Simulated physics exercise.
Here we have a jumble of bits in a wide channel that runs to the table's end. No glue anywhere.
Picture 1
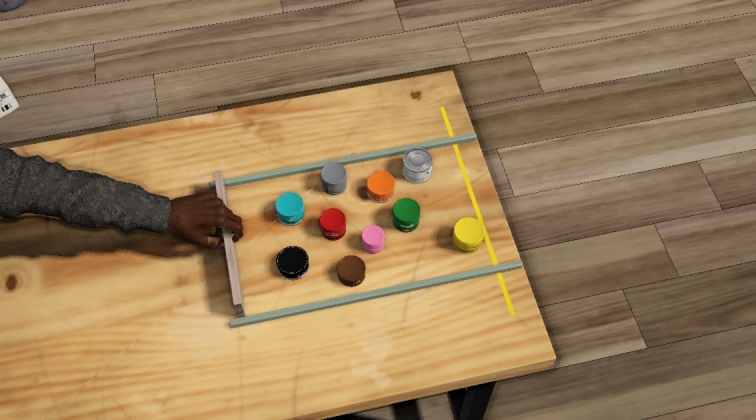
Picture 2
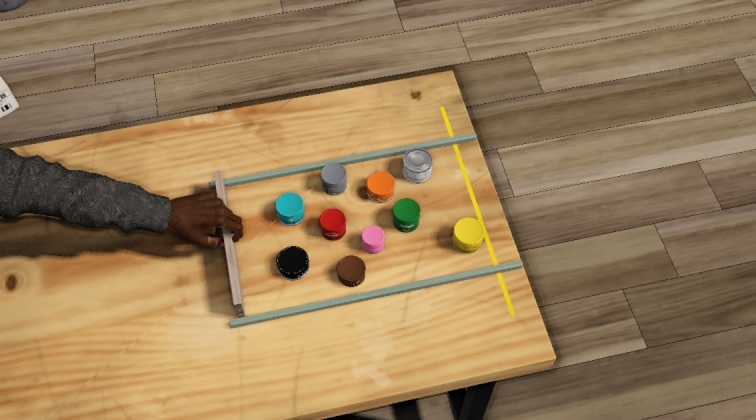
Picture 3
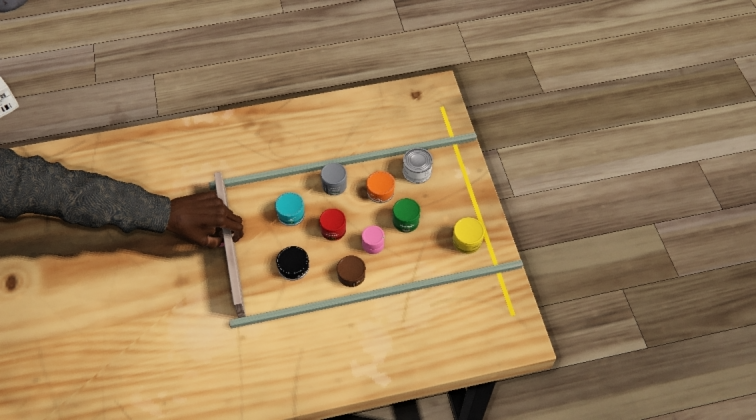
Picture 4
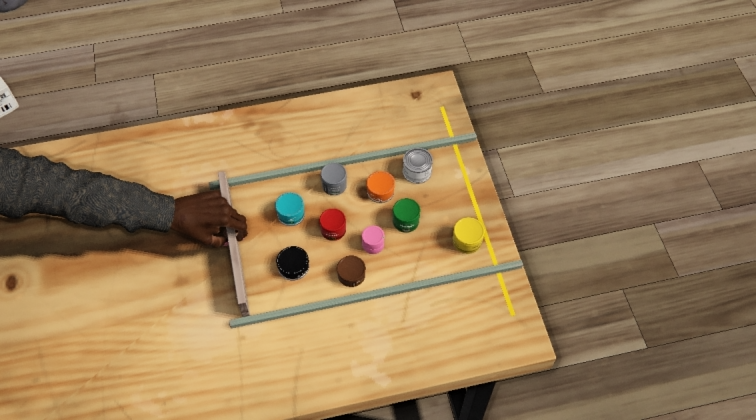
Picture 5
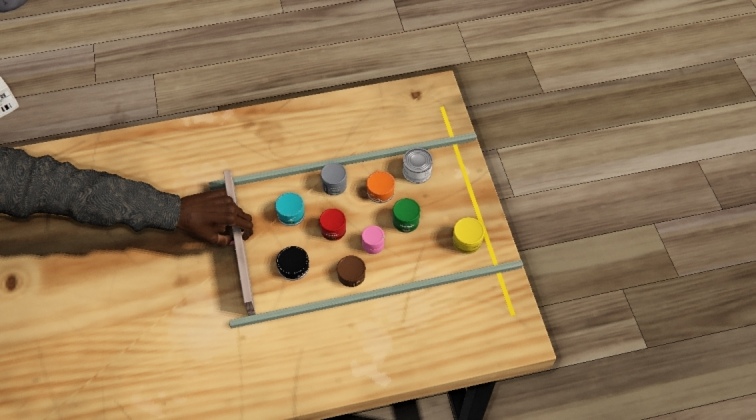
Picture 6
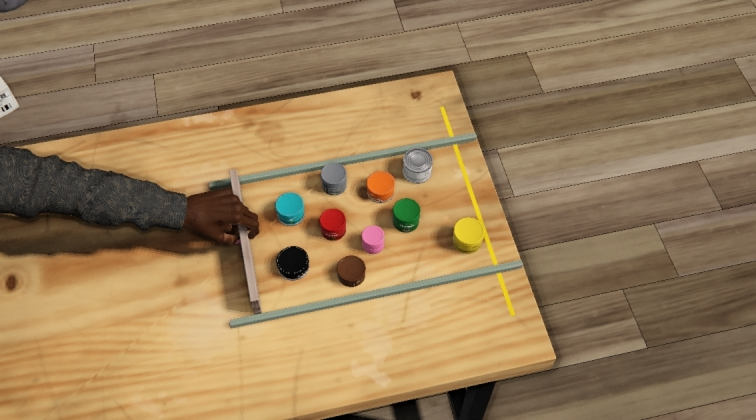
At first, a hand holds a pale board still at the left end of a wide channel on a wooden table, with a jumble of colourful tubs to its right. Then the hand slides the board slightly rightward toward the tubs, which all stay in place.
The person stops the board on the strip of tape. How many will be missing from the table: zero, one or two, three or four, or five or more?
Here the number that fall off is five or more.
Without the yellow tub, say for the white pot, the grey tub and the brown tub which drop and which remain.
The white pot tumbles off, the grey tub is kept, the brown tub holds on.
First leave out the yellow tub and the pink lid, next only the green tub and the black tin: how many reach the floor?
The counts: 3 and 3.
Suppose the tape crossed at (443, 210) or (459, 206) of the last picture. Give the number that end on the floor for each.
The counts: 0 and 1.
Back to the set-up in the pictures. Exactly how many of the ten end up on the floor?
Fallen: 5.
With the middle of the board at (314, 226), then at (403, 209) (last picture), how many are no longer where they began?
At the one place 3, at the other 9.
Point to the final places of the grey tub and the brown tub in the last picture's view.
The grey tub stops around (472, 152); the brown tub around (506, 248).
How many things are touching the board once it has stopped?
5 of them.
A little later, none off yet; yellow tub at rest near (468, 236); white pot at rest near (418, 166); green tub at rest near (406, 216).
When it is over, the number that fall off is five or more; down, pink lid, orange tin, green tub, white pot and yellow tub.
